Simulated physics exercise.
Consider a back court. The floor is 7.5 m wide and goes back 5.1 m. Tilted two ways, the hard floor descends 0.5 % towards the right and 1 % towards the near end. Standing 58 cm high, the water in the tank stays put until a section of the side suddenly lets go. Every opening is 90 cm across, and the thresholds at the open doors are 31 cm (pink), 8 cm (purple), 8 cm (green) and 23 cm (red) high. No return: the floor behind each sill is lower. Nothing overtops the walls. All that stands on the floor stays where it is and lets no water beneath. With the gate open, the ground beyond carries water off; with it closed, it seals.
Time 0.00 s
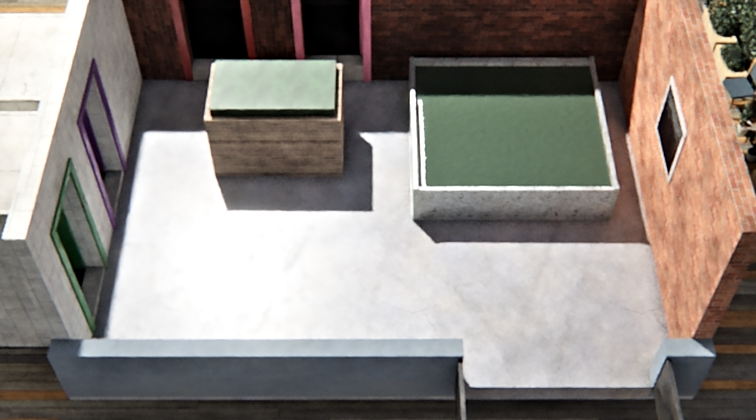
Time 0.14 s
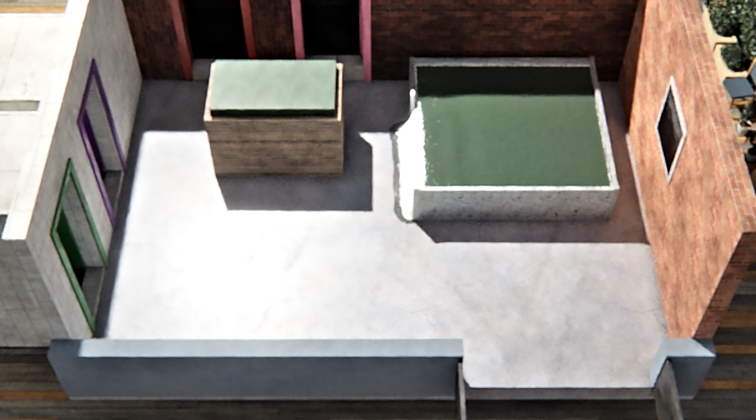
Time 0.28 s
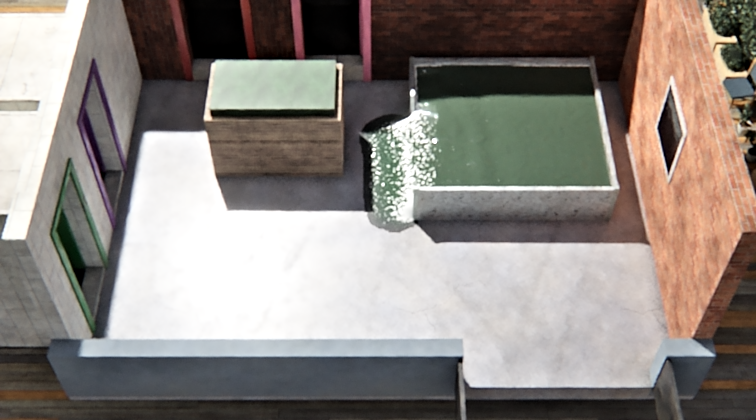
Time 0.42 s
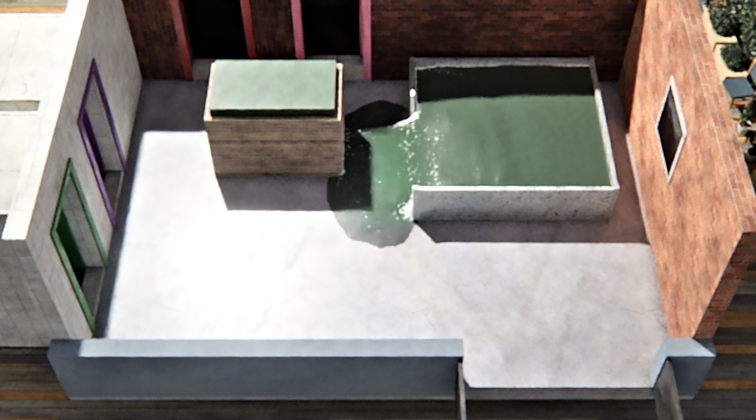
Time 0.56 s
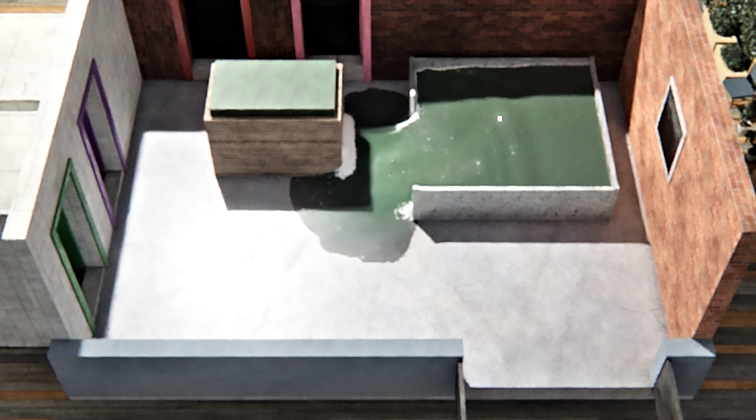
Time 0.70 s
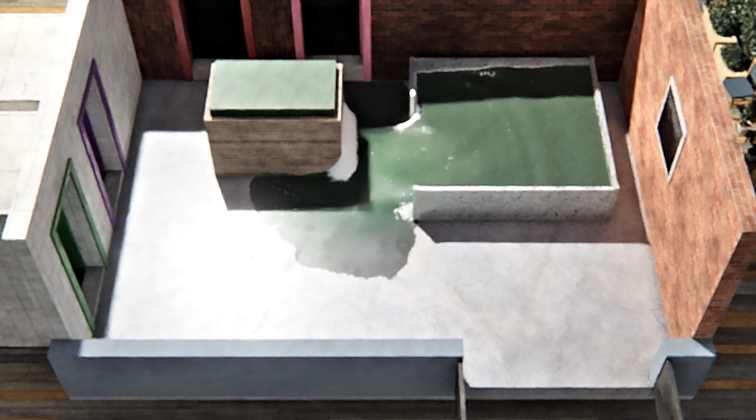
Green water bursting from the left side of a raised tank and spreading across a pale courtyard floor, around a nearby block.
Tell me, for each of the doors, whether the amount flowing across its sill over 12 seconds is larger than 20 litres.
For 12 seconds: The pink door, not larger; the purple door, larger; the green door, larger; the red door, not larger.
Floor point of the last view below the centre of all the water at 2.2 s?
Around (421, 172).
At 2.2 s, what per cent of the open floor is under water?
Covered: Roughly 55 %.
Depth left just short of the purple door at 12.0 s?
About 9.0 cm.
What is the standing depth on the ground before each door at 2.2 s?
Depths in cm: Pink 22, purple 13, green 17, red 3.
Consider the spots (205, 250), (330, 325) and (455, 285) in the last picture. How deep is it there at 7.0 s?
8, 13 and 2 cm, respectively.
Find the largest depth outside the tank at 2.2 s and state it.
About 42 cm at most.
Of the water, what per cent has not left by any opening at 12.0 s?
Around 82 per cent of the water.
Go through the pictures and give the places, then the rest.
The first picture shows still water, 58 cm deep, in the tank at (508, 124).
In the second picture, the front is at (405, 125), 0.9 m from the gap at (415, 162); 0.3 m2 of floor is under water; 58 cm left at the back of the tank.
In the third picture, the front is at (378, 221), 1.1 m from the gap at (415, 163); 1.1 m2 of floor is under water; 58 cm left at the back of the tank.
In the fourth picture, the front is at (360, 235), 1.4 m from the gap at (415, 163); 2.3 m2 of floor is under water; 58 cm left at the back of the tank.
In the fifth picture, water pours out at (415, 164) and has run 1.8 m, to (330, 245); typically 8 cm deep outside, 58 cm at the tank's back.
In the sixth picture, water pours out at (415, 163) and has run 2.3 m, to (259, 203); typically 6 cm deep outside, 59 cm at the tank's back.
After 1.4 s water covers 30 % of the floor and is deepest (43 cm) near (349, 162); pink door 22 cm at the sill, 0 L in, purple door 4 cm at the sill, 0 L in, green door not reached, red door not reached.
After 2.2 s water covers 55 % of the floor and is deepest (42 cm) near (349, 162); pink door 22 cm at the sill, 0 L in, purple door 13 cm at the sill, 11 L in, green door 17 cm at the sill, 4 L in, red door 3 cm at the sill, 0 L in.
After 3.5 s water covers 65 % of the floor and is deepest (33 cm) near (160, 356); pink door 19 cm at the sill, 0 L in, purple door 15 cm at the sill, 46 L in, green door 24 cm at the sill, 66 L in, red door 4 cm at the sill, 0 L in.
After 7.0 s water covers 90 % of the floor and is deepest (16 cm) near (348, 181); pink door 10 cm at the sill, 0 L in, purple door 15 cm at the sill, 98 L in, green door 13 cm at the sill, 207 L in, red door 14 cm at the sill, 0 L in.
After 12.0 s water covers 95 % of the floor and is deepest (14 cm) near (401, 369); pink door 7 cm at the sill, 0 L in, purple door 9 cm at the sill, 139 L in, green door 7 cm at the sill, 257 L in, red door 7 cm at the sill, 0 L in.
